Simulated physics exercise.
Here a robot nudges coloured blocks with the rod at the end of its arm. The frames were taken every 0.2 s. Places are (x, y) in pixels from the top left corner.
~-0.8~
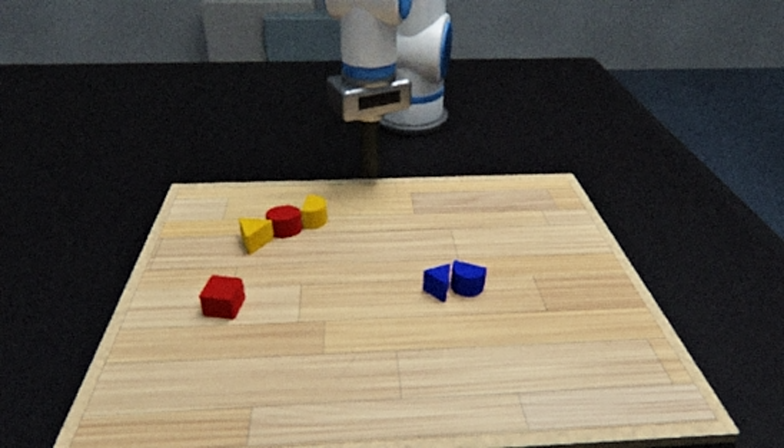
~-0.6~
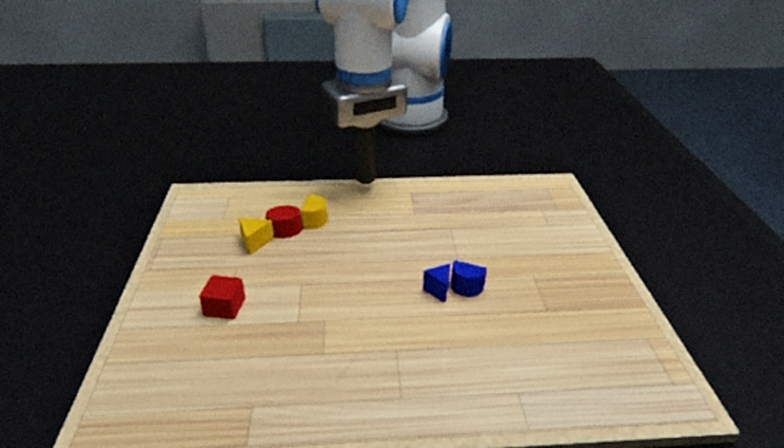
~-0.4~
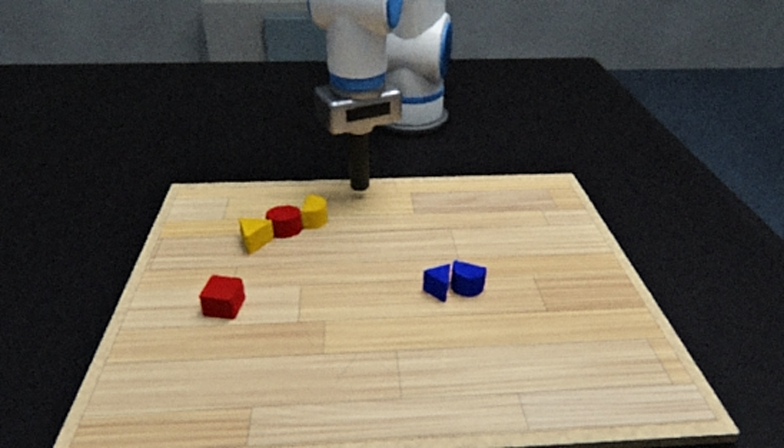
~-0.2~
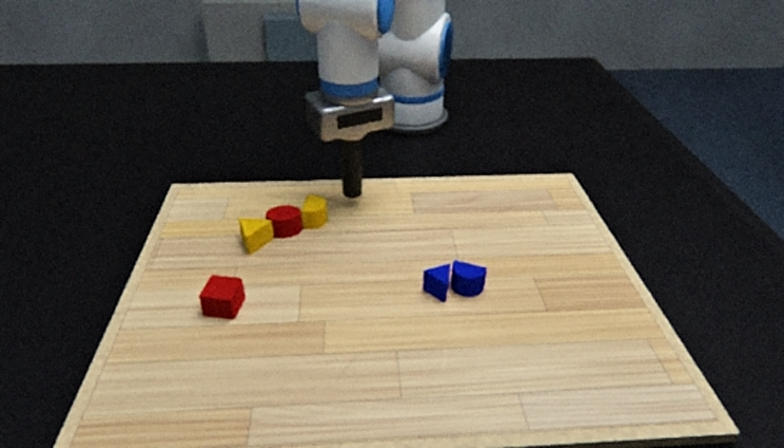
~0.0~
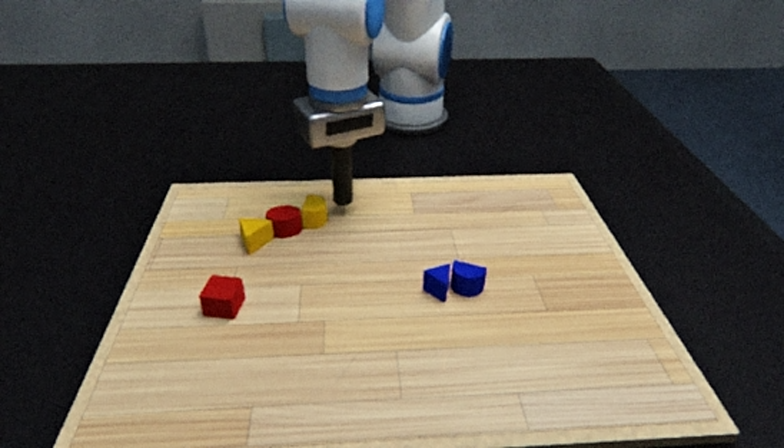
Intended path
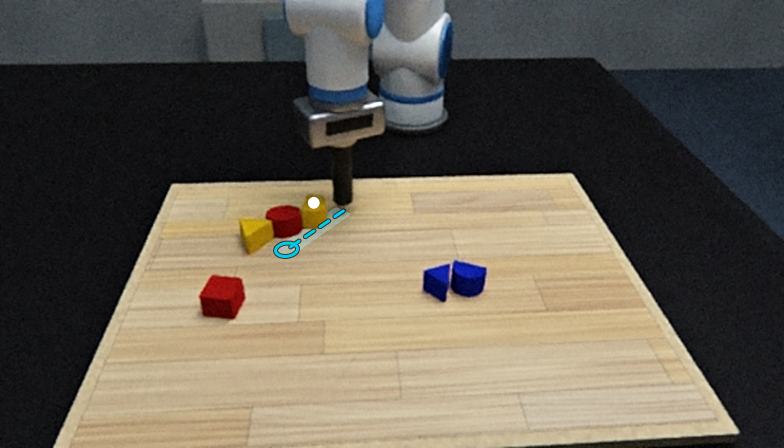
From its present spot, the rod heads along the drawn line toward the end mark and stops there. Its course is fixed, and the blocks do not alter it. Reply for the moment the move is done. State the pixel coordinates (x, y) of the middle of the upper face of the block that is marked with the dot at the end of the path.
Final place: (259, 231).
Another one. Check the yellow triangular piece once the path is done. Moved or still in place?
That block is going to get moved.
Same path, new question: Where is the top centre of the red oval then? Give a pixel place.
It is at (247, 219).
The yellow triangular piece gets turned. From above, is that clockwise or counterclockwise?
Its rotation is clockwise.
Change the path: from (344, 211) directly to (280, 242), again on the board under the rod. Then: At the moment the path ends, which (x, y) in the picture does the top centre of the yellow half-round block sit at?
I'd guess (255, 232).
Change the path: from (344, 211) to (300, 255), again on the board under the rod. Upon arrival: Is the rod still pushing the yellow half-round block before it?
No, it doesn't check out.
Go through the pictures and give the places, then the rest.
The first frame shows rod's lower end at (370, 173); yellow triangular piece at (253, 224); red oval at (283, 212); yellow half-round block at (314, 203).
The second frame shows rod at (366, 180); blocks still.
The third frame shows rod at (360, 186); blocks still.
The fourth frame shows rod at (352, 193); blocks still.
The fifth frame shows rod at (343, 201); yellow triangular piece at (253, 224); red oval at (283, 212); yellow half-round block at (314, 203).
Drawn move, from (344, 211) directly to (287, 250); the dot is on the yellow half-round block.
On the path given first. One third of the way, rod at (324, 213); yellow triangular piece at (249, 226); red oval at (274, 215), turned 35° clockwise; yellow half-round block at (301, 211).
Two thirds of the way, rod at (305, 226); yellow triangular piece at (237, 230), turned 35° clockwise; red oval at (258, 219), turned 90° clockwise; yellow half-round block at (281, 223).
At the end, rod at (285, 239); yellow triangular piece at (221, 232), turned 35° clockwise; red oval at (247, 219), turned 110° clockwise; yellow half-round block at (259, 231), turned 35° clockwise.
